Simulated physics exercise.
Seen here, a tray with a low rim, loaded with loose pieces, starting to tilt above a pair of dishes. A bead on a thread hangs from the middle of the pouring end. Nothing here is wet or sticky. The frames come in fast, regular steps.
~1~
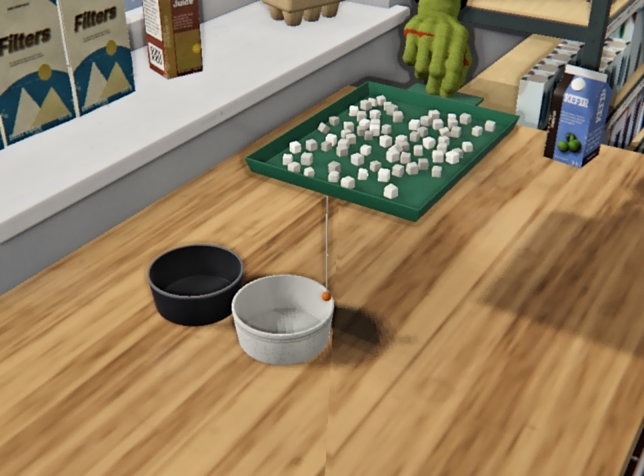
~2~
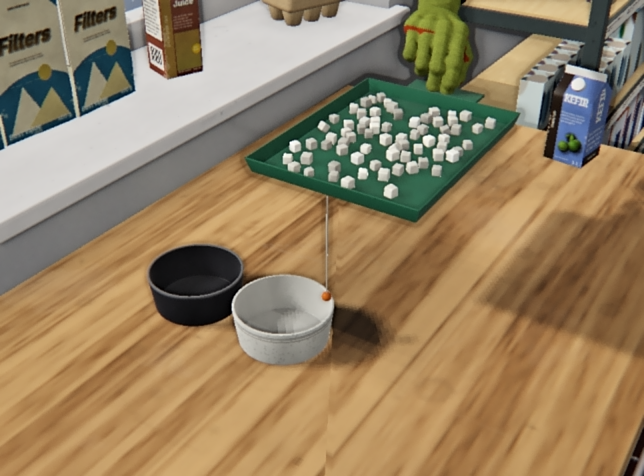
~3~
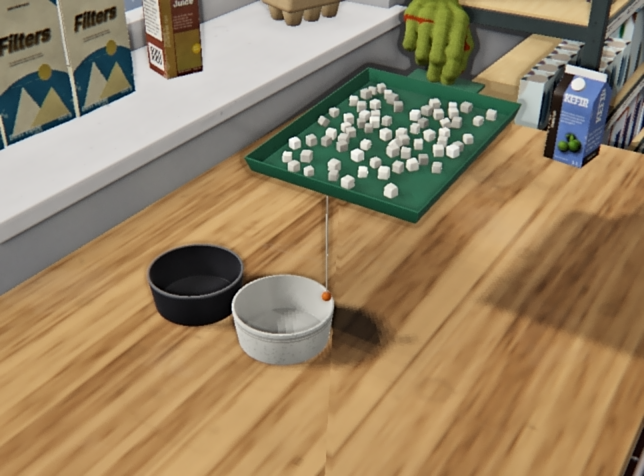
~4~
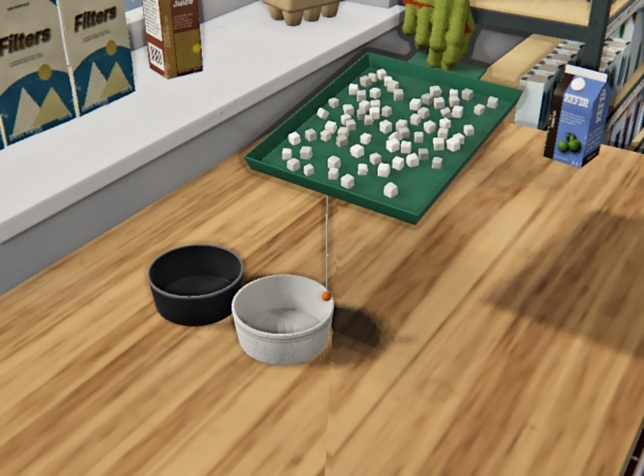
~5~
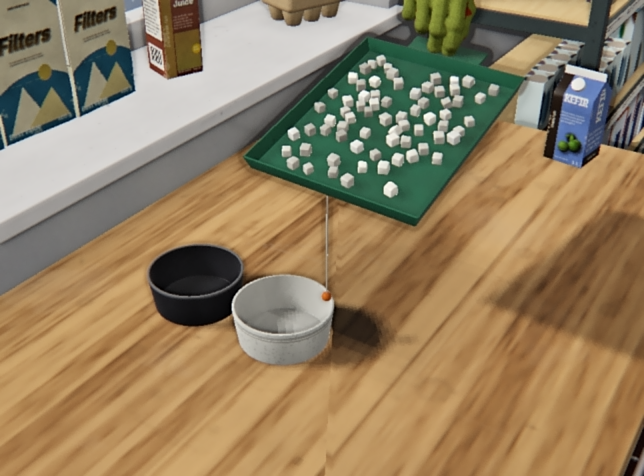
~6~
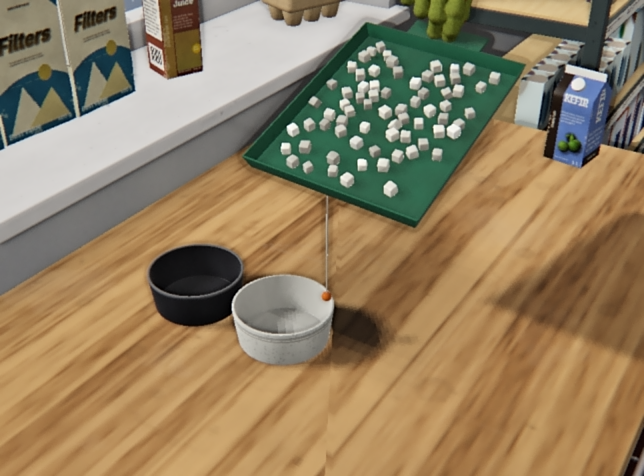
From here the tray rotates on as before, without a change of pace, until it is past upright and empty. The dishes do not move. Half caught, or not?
Caught overall: Less than half.
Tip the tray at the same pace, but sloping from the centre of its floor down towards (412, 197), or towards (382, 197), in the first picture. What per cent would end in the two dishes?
Near 0 % and 0 %.
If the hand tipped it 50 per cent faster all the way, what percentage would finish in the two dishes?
Roughly 10 in a hundred.
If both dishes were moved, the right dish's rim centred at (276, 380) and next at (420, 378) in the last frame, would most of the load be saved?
One: Under half. Two: Above a half.
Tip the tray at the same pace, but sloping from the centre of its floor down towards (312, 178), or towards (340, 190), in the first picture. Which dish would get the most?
At the first place right, at the second the right one.
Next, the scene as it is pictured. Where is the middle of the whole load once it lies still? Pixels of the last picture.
At about (368, 381).
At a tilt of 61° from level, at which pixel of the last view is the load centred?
Roughly at (358, 180).
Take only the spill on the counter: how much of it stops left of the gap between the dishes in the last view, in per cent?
It comes to 10 per cent or so.
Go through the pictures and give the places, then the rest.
Corners of the pouring end near (251, 157) and (416, 207), level; middle of the load near (386, 141), sugar cubes; left dish near (166, 306); right dish near (254, 344); bead on its thread near (327, 296), in the first frame.
Corners of the pouring end near (251, 157) and (416, 207), level; middle of the load near (386, 140), in the second frame.
Corners of the pouring end near (251, 156) and (416, 209), tipped barely, lowest at the right corner; middle of the load near (386, 135), in the third frame.
Corners of the pouring end near (250, 156) and (416, 211), tipped a little, lowest at the right corner; middle of the load near (386, 127), in the fourth frame.
Corners of the pouring end near (249, 155) and (415, 213), tipped a little, lowest at the right corner; middle of the load near (386, 120), in the fifth frame.
Corners of the pouring end near (249, 154) and (415, 216), tipped clearly, lowest at the right corner; middle of the load near (385, 112); left dish near (166, 306); right dish near (254, 344), in the sixth frame.
Shortly afterwards, tray tipped steeply; all but a few on the tray; only a few in the air.
Next, tray tipped right over; the bulk on the tray; only a few in the right dish; a little outside both; a little in the air.
Some moments later, tray tipped past a quarter turn; a little in the right dish; the bulk outside both.
In the end, tray tipped past a quarter turn; a little in the right dish; none at all in the left dish; the bulk outside both.
